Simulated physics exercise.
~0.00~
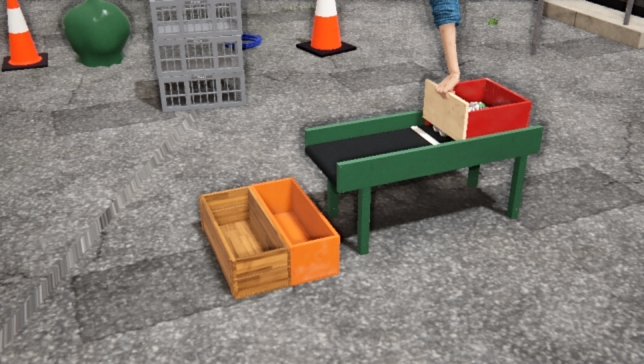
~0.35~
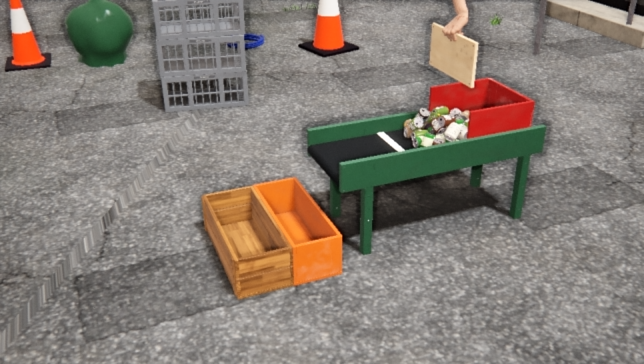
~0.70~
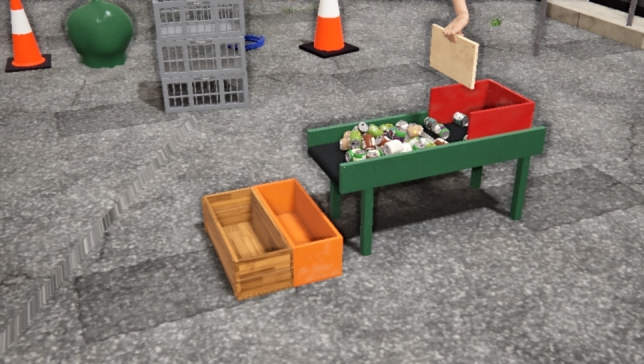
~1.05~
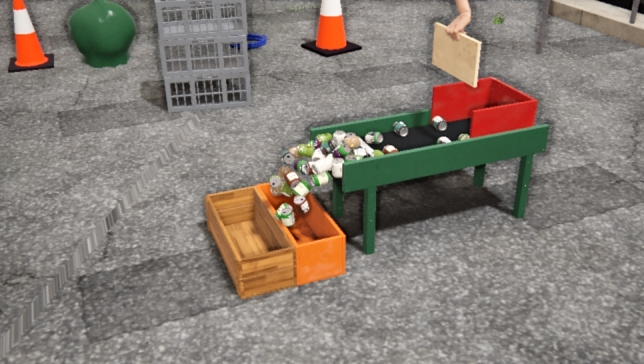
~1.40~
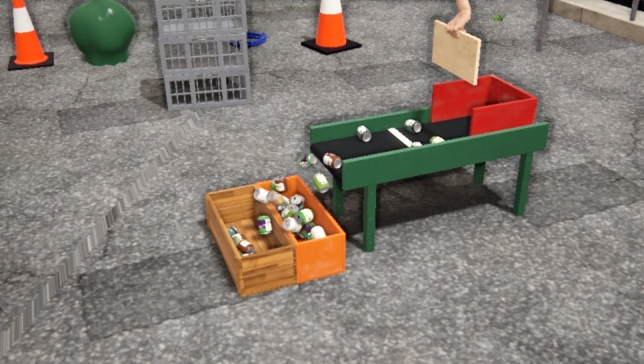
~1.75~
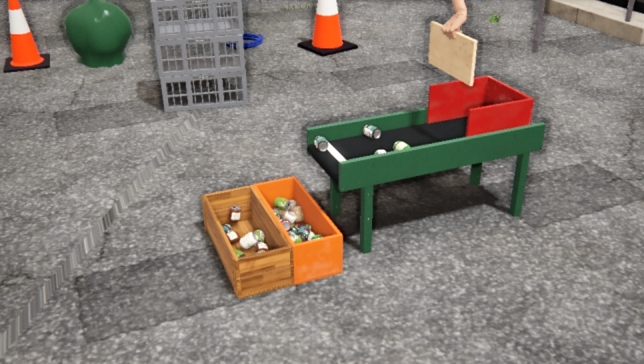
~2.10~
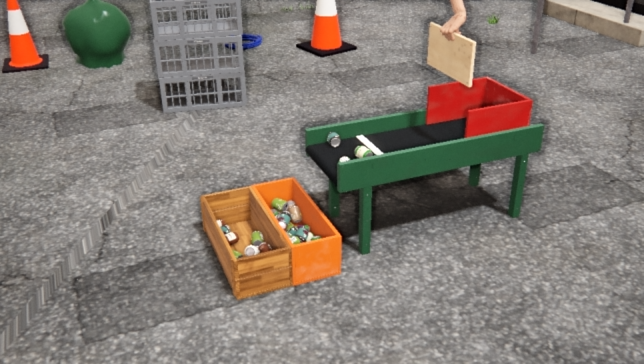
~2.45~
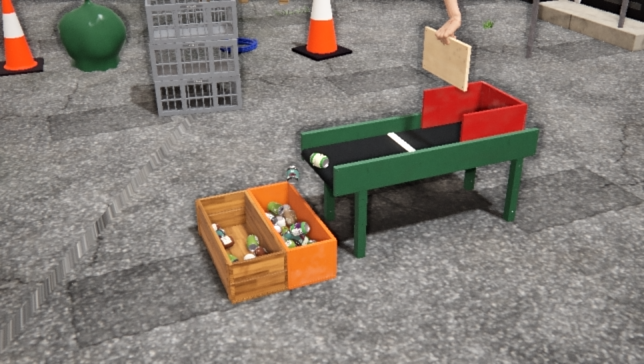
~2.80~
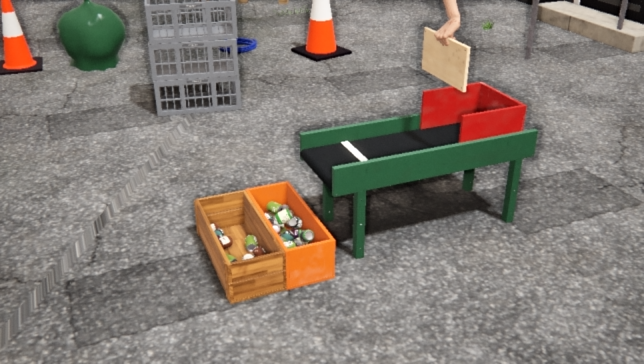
At the start, a hand holds a wooden board against an open red box at the right end of a green-sided table with a black belt, while an orange tub and a wooden tub sit on the paving below its left end. The hand lifts the board, and a heap of small cans spills out onto the belt. The cans spread and ride left, then pour off the end in a thick stream. They tumble into both tubs, and the last few stragglers follow. Finally the belt is empty, with more cans in the orange tub than in the wooden one.
